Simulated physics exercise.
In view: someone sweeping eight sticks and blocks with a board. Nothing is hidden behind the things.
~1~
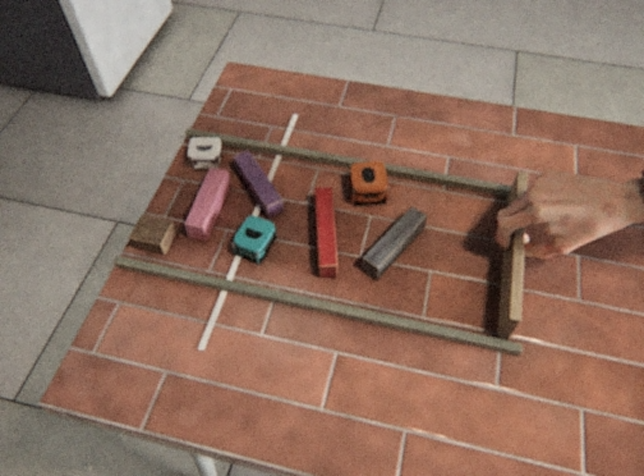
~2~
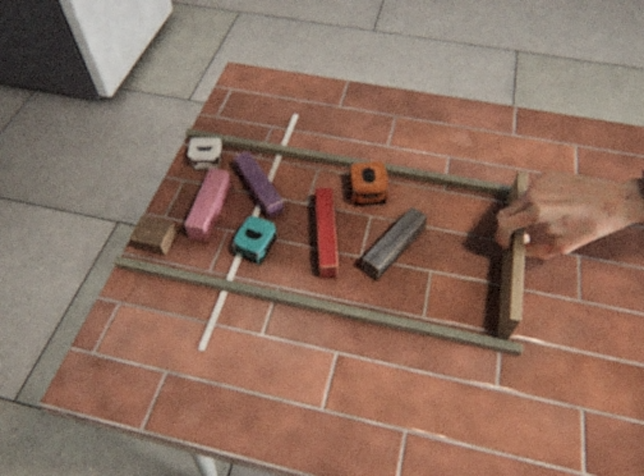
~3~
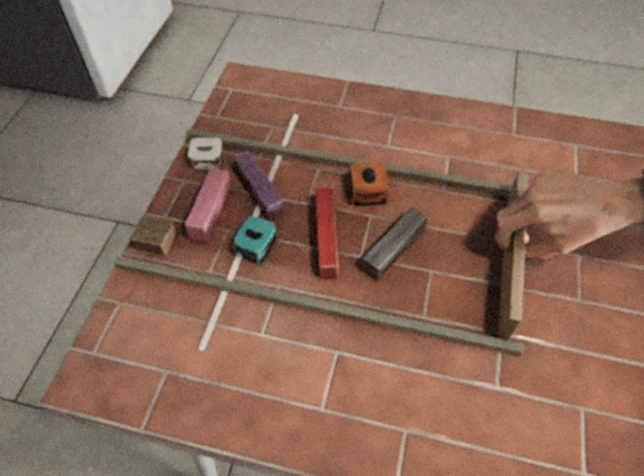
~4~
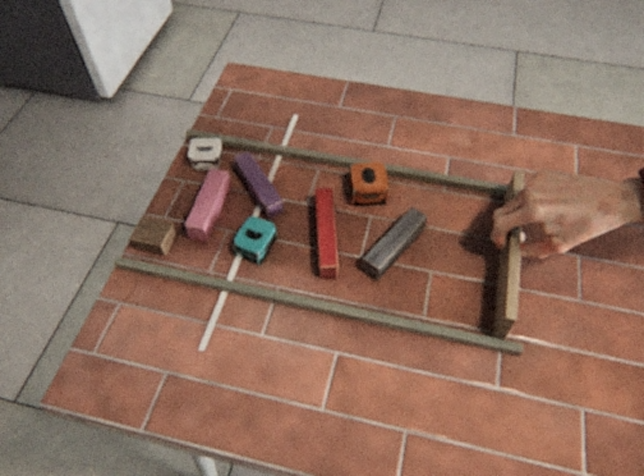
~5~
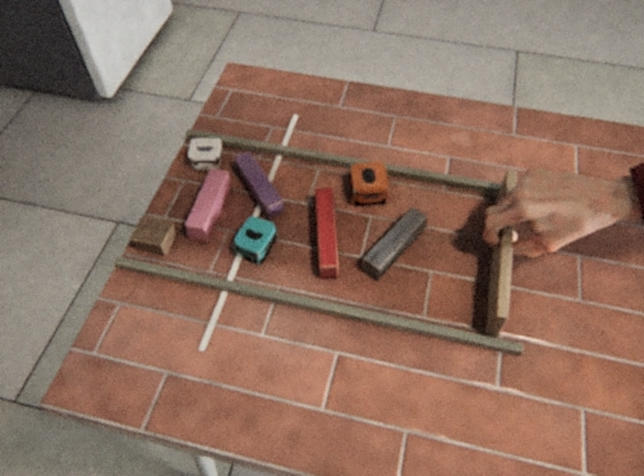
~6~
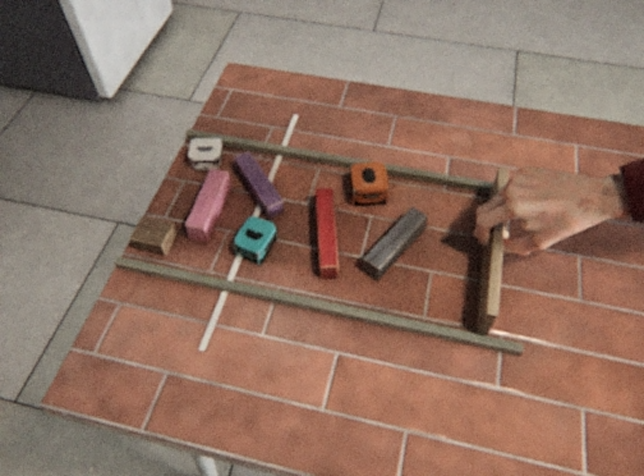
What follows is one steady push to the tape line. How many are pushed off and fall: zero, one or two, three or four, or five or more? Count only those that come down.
Outcome: The number that fall off is zero.
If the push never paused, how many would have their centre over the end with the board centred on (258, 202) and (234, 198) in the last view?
The counts: 0 and 1.
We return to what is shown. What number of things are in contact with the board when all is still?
It touches 2.
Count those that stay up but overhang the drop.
1 of them.
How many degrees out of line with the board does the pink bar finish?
Near 10 degrees.
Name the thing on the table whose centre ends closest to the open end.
It is the brown block.
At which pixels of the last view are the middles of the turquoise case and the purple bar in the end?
The turquoise case stops around (194, 230); the purple bar around (225, 172).
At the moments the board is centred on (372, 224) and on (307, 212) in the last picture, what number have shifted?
By then 2, and 5.
Soon after, none off yet; brown block at rest near (154, 236); white case at rest near (207, 155); pink bar at rest near (209, 205).
At rest, the number that fall off is zero.
